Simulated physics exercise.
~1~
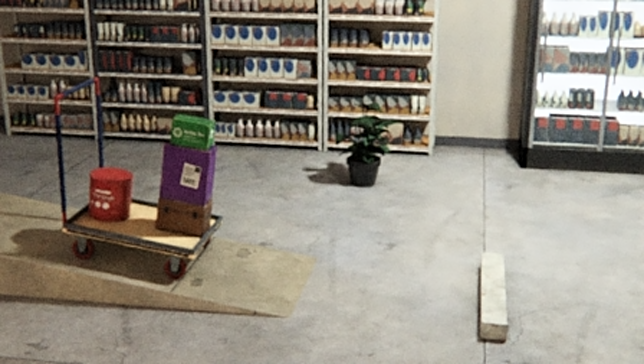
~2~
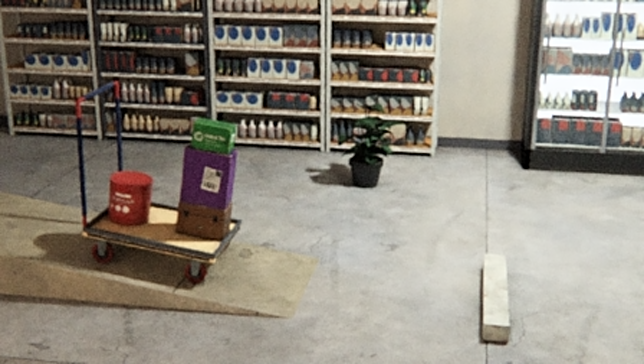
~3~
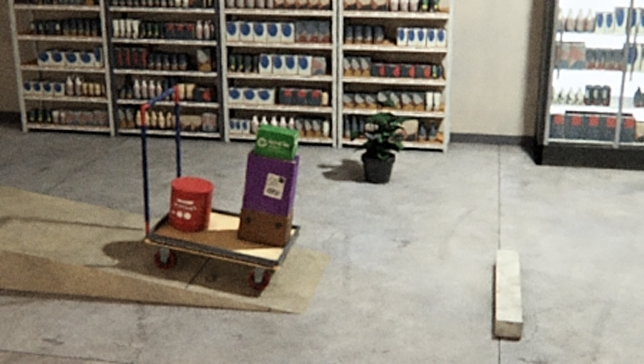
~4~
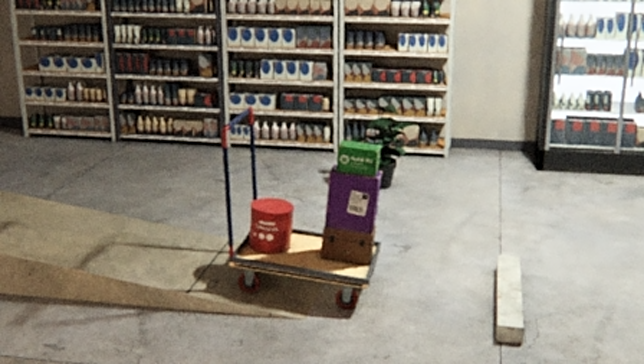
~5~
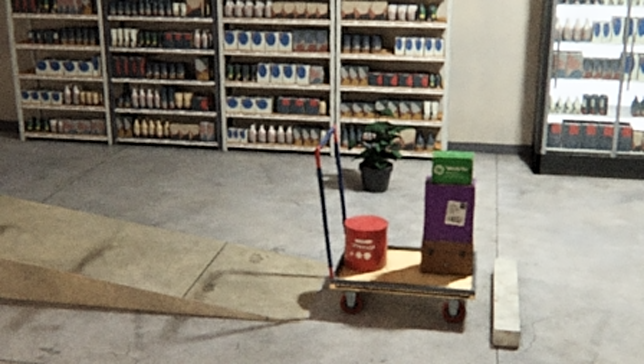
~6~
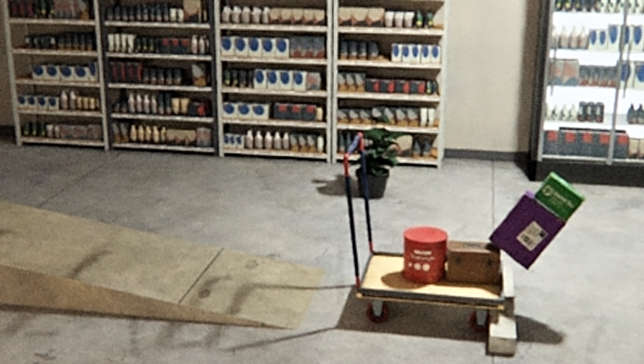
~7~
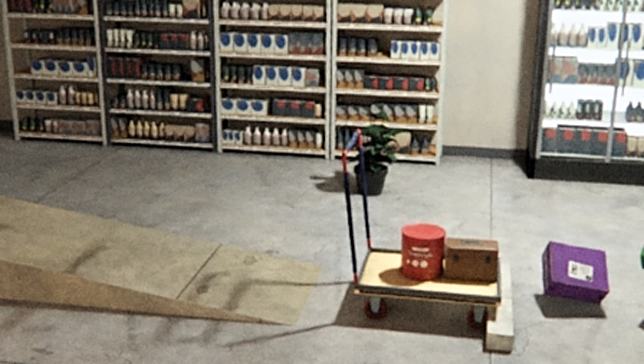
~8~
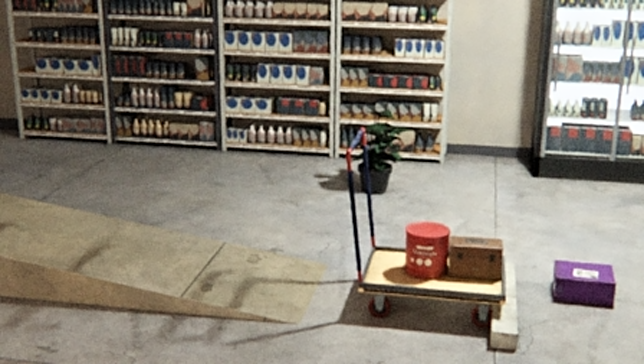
In this clip, a flat trolley carrying a red pail, a brown box, a purple box and a green parcel rolls rightward down a ramp and stops against a kerb, pitching the purple box and green parcel onto the floor beyond while the pail and brown box stay aboard.
